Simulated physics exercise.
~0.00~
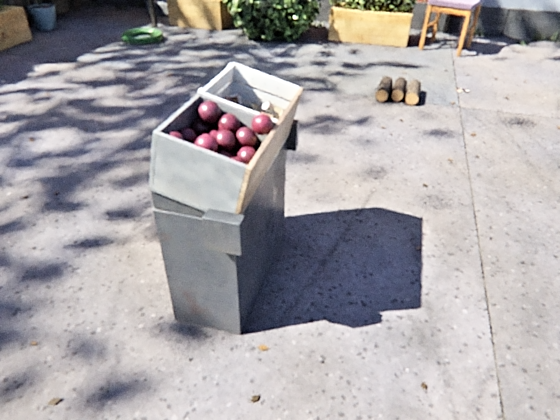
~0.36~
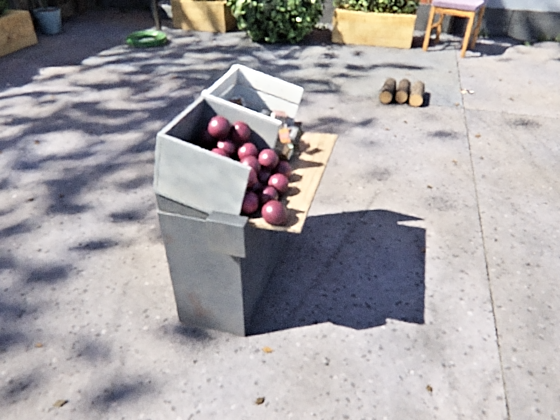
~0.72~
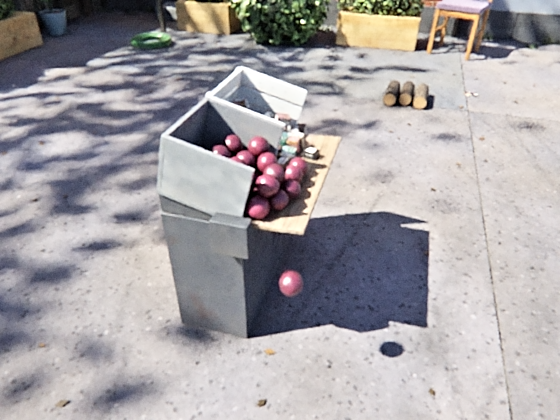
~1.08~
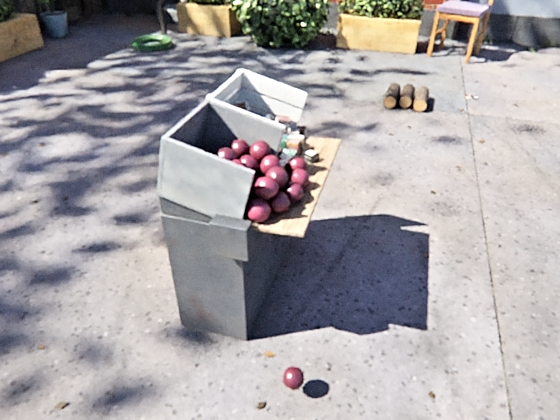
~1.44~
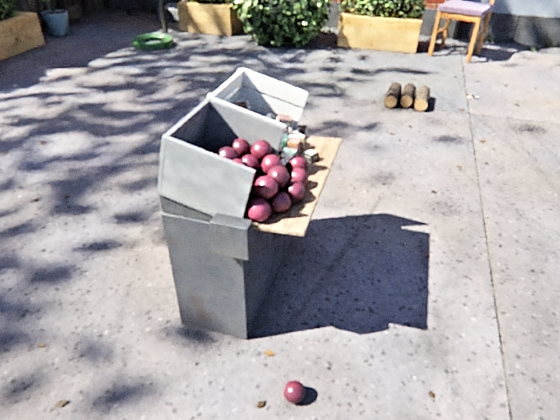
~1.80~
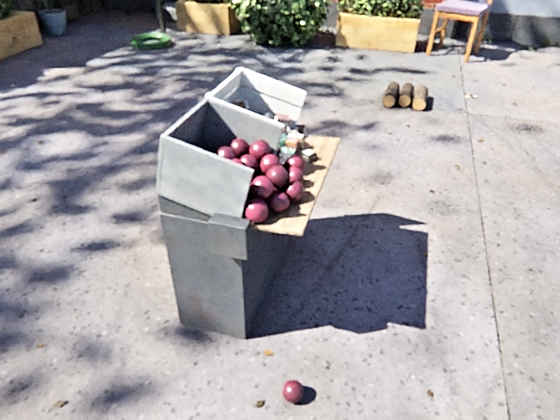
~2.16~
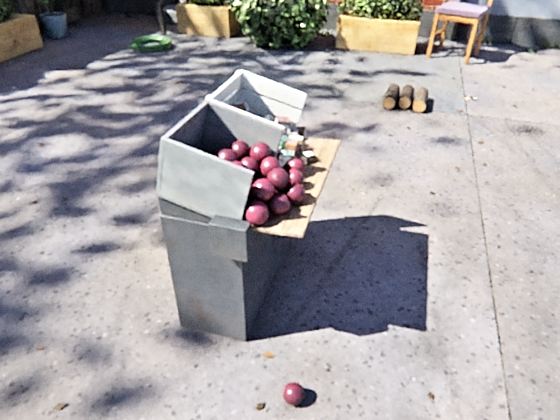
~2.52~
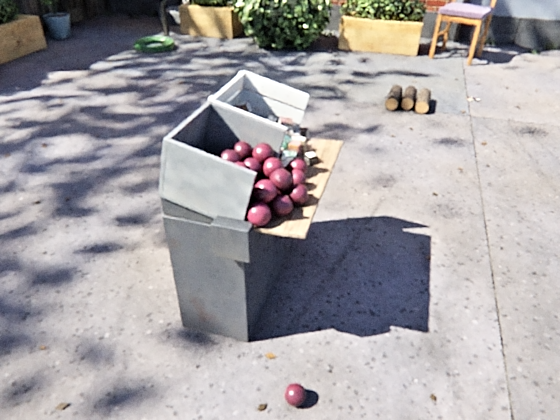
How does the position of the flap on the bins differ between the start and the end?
At the start the flap leans up against the open side of the bins. By the end it is lowered on its side, sticking out to the right with red onions resting on it.
